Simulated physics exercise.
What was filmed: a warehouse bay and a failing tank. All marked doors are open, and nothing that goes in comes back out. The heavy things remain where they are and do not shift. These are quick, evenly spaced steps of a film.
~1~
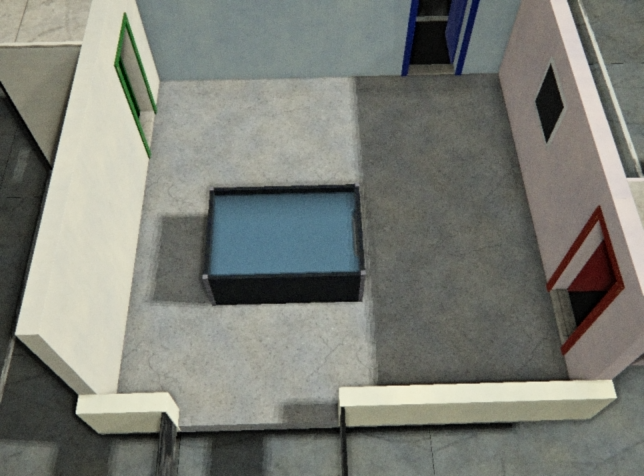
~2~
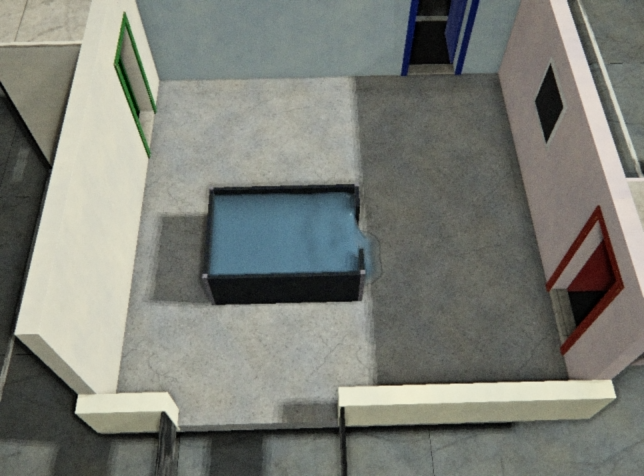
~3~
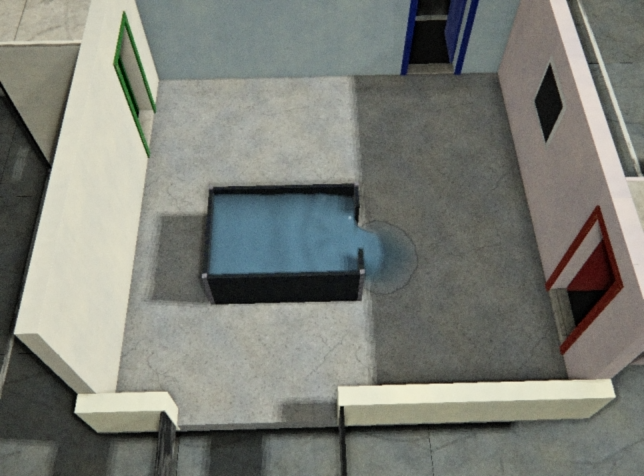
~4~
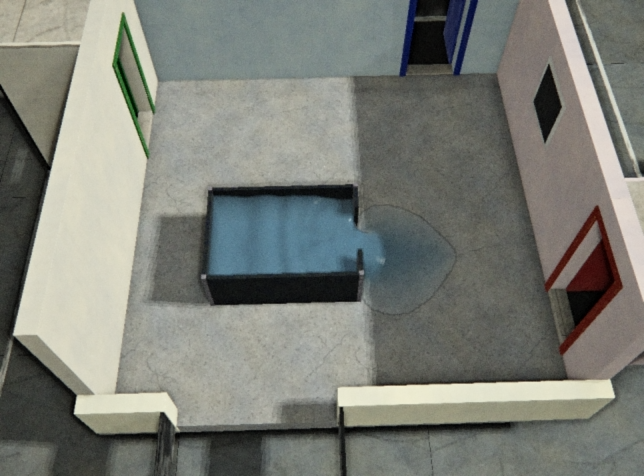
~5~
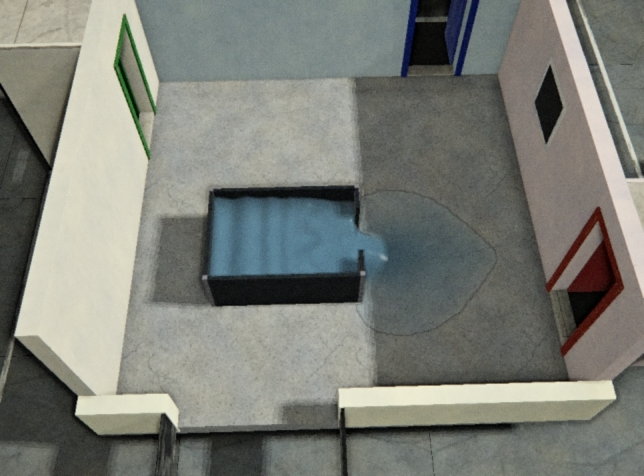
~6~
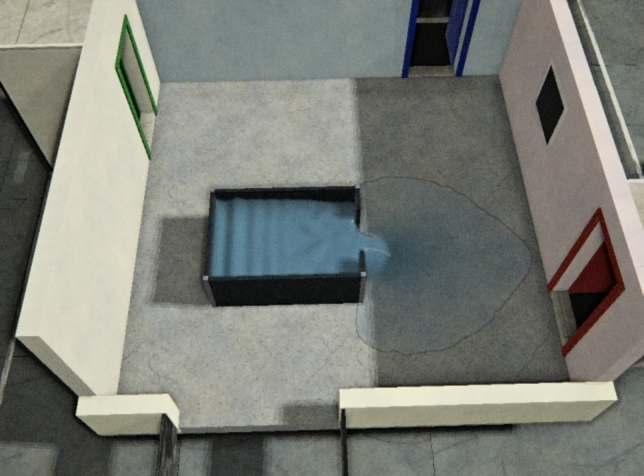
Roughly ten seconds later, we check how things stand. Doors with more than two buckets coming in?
The green door counts as not over. The blue door counts as over. The red door counts as over.
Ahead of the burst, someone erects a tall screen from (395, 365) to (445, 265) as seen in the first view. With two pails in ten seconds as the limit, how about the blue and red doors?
As I read it, the blue door admits more and the red door admits less.
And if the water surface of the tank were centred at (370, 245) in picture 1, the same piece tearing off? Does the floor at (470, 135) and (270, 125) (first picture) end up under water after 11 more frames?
In the order asked: Waterlogged, then unreached.
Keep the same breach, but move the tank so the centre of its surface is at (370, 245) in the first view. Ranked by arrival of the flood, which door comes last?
The one in green is the last one.
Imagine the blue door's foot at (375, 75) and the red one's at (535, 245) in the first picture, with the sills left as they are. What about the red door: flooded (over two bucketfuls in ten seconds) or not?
My answer is that the red door goes beyond the limit.
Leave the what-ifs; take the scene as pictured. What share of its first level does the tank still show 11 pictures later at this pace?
Close to 56 %.
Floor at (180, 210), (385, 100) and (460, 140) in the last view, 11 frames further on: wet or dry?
First spot spared, second spot spared, third spot submerged.
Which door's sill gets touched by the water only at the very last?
Last in line is the one in green.
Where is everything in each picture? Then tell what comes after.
Still water in the open tank at (285, 232), in the first picture.
The front is at (370, 279), out from the gap at (356, 248), in the second picture.
The front is at (411, 267), out from the gap at (355, 248), in the third picture.
The front is at (451, 257), out from the gap at (355, 249), in the fourth picture.
The front is at (490, 260), out from the gap at (356, 249), in the fifth picture.
The front is at (525, 260), out from the gap at (357, 250), in the sixth picture.
A moment on, water covers 30 % of the floor; the green door not reached, the blue door not reached, the red door under two buckets in.
Next, water covers 35 % of the floor; the green door not reached, the blue door not reached, the red door over two buckets in.
Then, water covers 40 % of the floor; the green door not reached, the blue door under two buckets in, the red door far over two buckets in.
Later, water covers 75 % of the floor; the green door not reached, the blue door far over two buckets in, the red door far over two buckets in.
In the end, water covers 95 % of the floor; the green door wet at the sill, nothing in, the blue door far over two buckets in, the red door far over two buckets in.
